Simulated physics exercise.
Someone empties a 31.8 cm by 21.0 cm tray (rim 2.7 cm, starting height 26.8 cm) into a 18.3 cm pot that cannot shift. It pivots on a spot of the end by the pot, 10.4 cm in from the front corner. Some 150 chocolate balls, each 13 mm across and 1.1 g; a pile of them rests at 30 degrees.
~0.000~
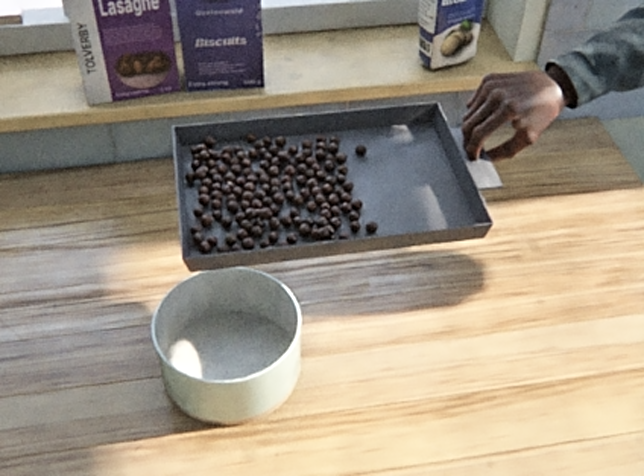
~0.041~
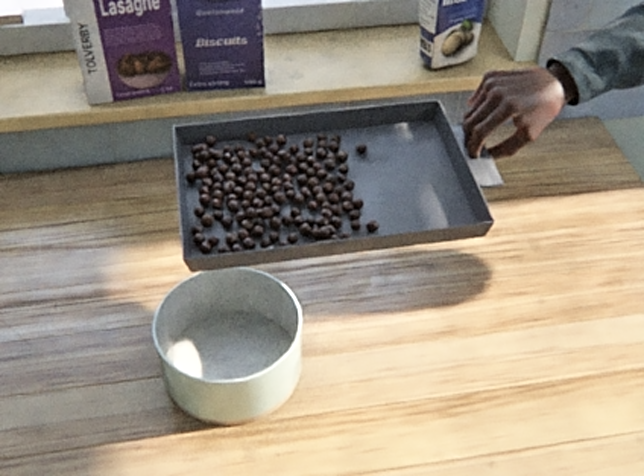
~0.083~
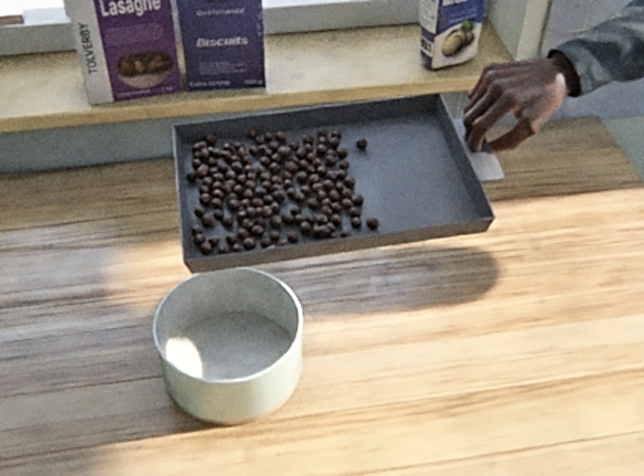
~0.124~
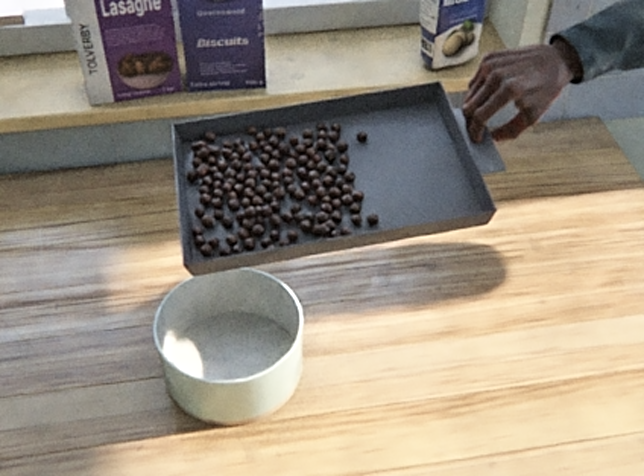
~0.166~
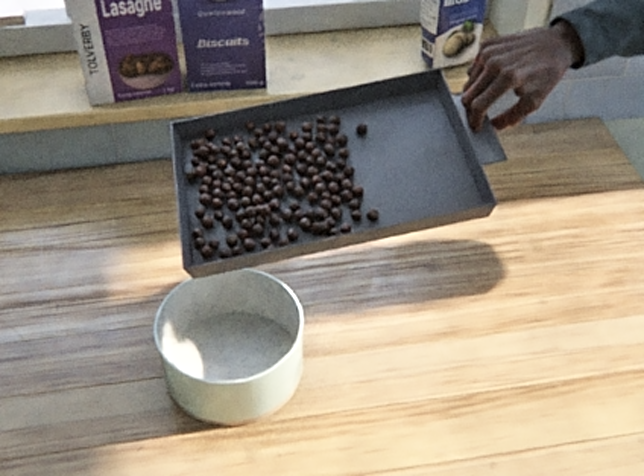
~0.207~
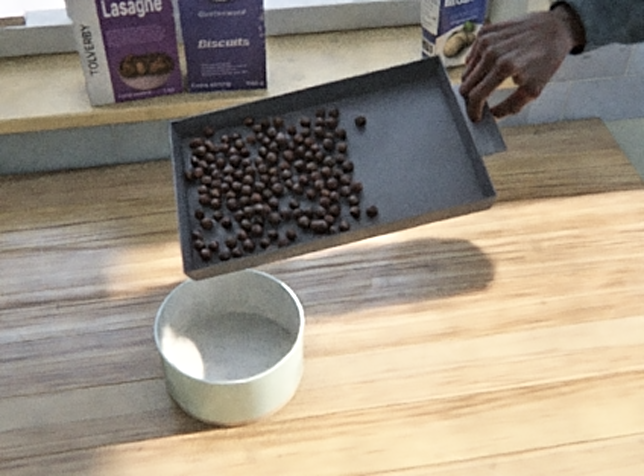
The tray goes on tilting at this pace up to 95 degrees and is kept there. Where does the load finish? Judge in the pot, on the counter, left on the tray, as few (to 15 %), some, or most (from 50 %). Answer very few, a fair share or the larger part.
Pot a fair share, counter the larger part, tray very few.
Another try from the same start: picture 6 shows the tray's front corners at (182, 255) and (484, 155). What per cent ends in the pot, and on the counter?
Pot 0, counter 100.
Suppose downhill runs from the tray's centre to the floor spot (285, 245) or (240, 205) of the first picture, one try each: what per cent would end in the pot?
About 70 and 0 per cent.
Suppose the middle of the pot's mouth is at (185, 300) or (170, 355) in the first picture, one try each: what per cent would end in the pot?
Some 15 and 95 per cent.
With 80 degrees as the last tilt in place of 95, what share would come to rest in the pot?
Then about 25 per cent.
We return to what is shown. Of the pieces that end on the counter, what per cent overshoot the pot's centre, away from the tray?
About 90 per cent.
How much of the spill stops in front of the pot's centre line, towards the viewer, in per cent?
Some 90 per cent.
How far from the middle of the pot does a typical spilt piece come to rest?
About 24 cm.
After 0.63 s, tilt 52 degrees; the tray holds 100 %, the pot 0 %.
After 0.92 s, tilt 79 degrees; the tray holds 100 %, the pot 0 %.
Then, at 1.30 s, tilt 95 degrees; the tray holds 25 %, the pot 10 %.
By 2.6 s all is still; pot 40 %, counter 60 %, tray 0 %.
